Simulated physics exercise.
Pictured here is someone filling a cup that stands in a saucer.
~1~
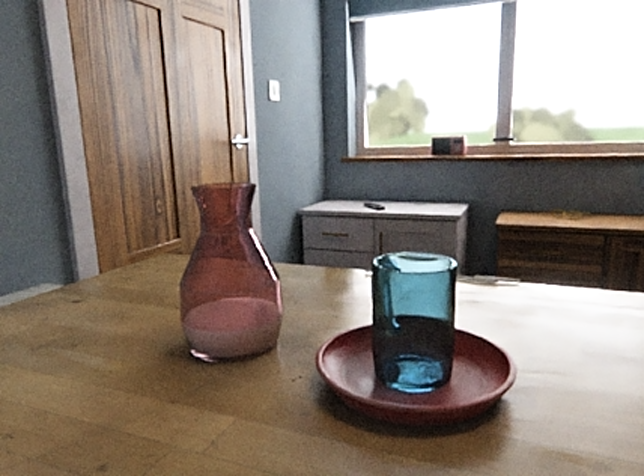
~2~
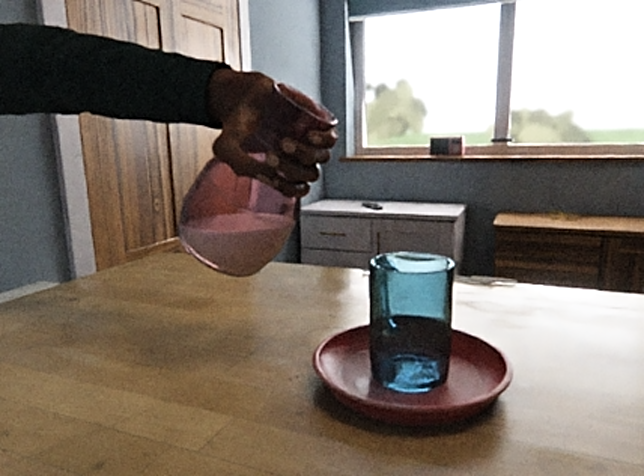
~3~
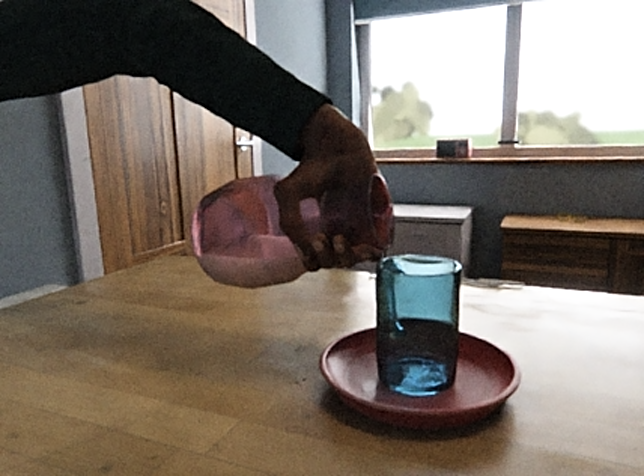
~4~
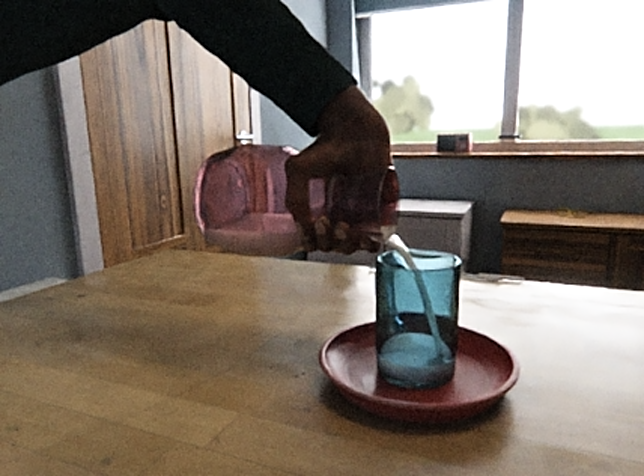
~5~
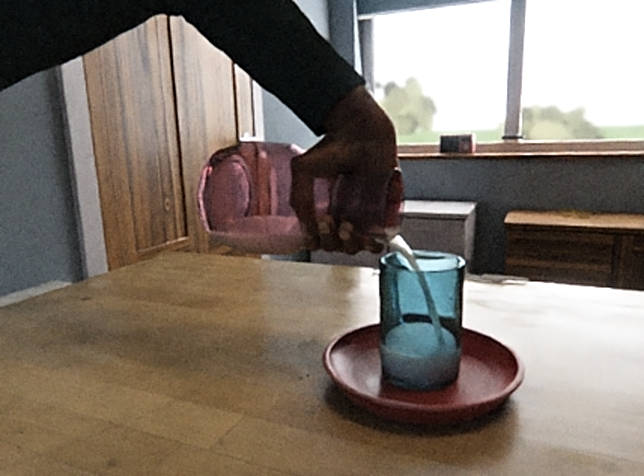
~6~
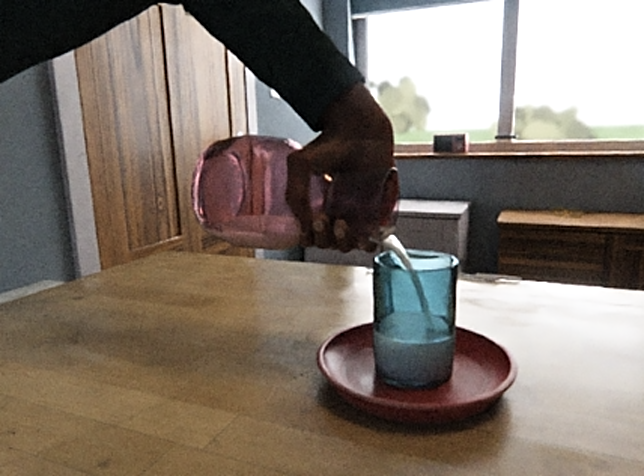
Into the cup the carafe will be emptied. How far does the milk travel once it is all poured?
Nothing overflows.
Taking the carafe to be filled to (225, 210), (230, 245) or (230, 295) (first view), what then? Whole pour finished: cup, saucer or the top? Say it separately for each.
In that order: Over both, past the saucer, reaches the saucer.
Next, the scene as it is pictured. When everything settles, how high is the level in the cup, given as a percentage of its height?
Level: Near 65 per cent.
Soon after, the cup is about half full; the saucer is dry.
Later, the cup is about two thirds full; the saucer is dry.
In the end, the cup is about two thirds full; the saucer is dry.
